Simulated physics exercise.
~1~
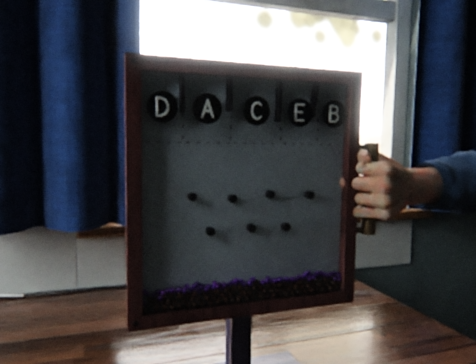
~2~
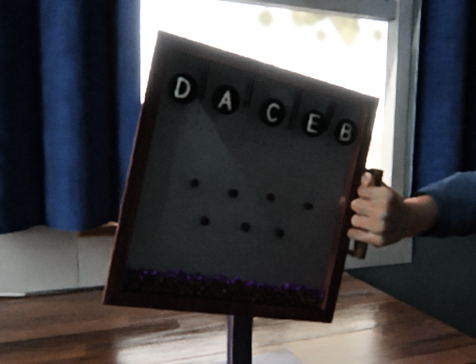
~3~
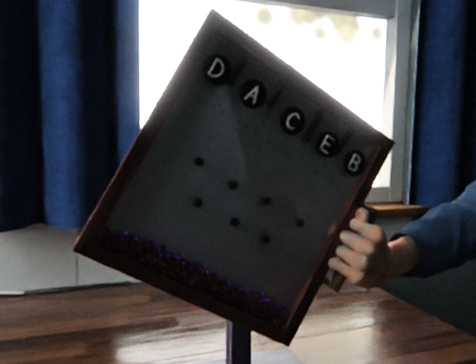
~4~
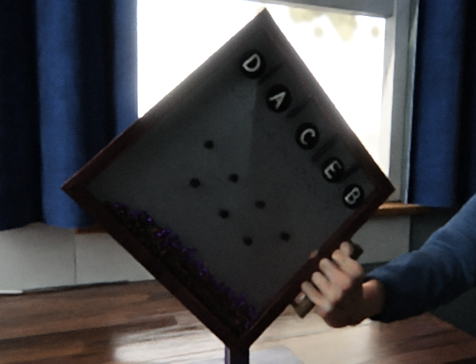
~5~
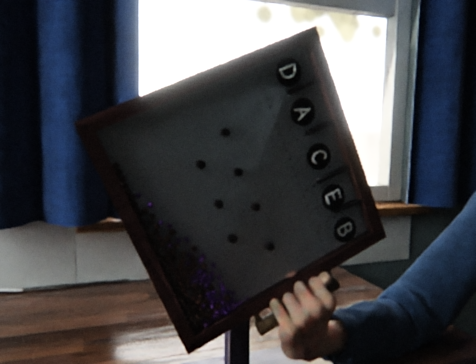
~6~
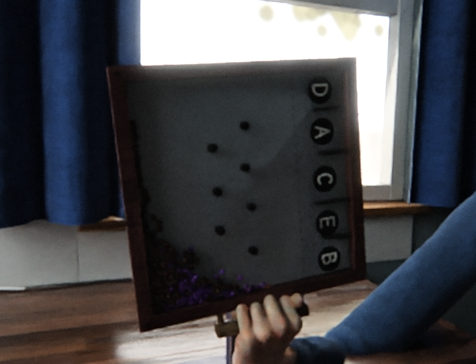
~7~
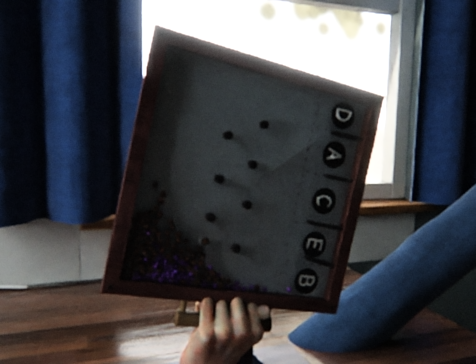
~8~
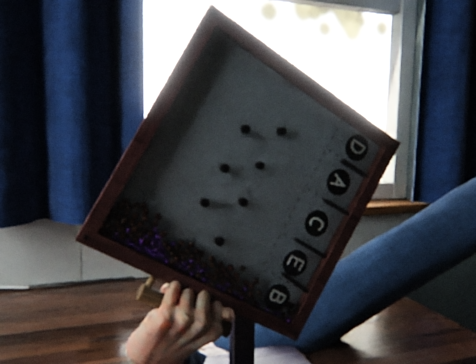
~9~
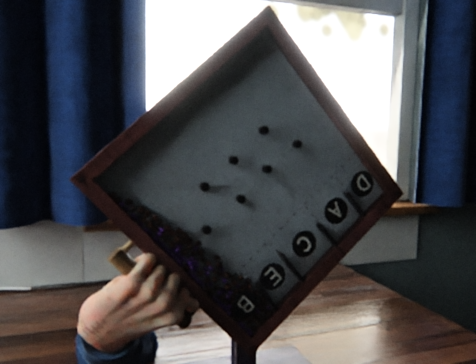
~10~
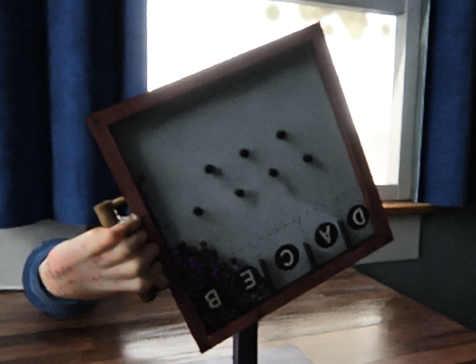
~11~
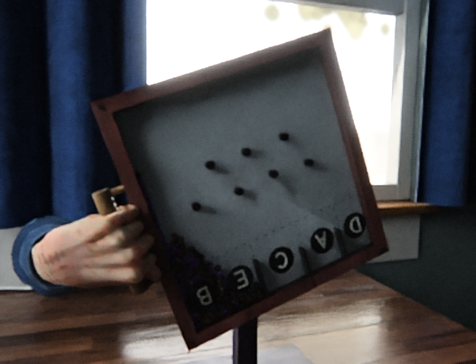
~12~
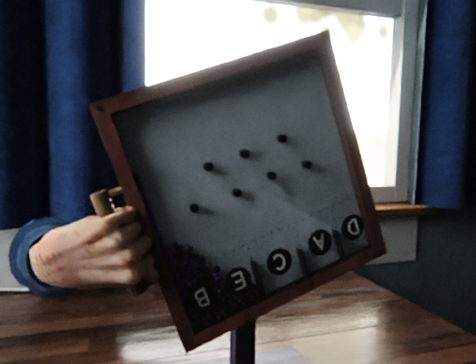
A square case with a dark wooden frame was turned clockwise by a hand until it stood tilted and nearly upside down, and the small dark and purple beads inside slid round to settle at the lower left, around pockets B and E.
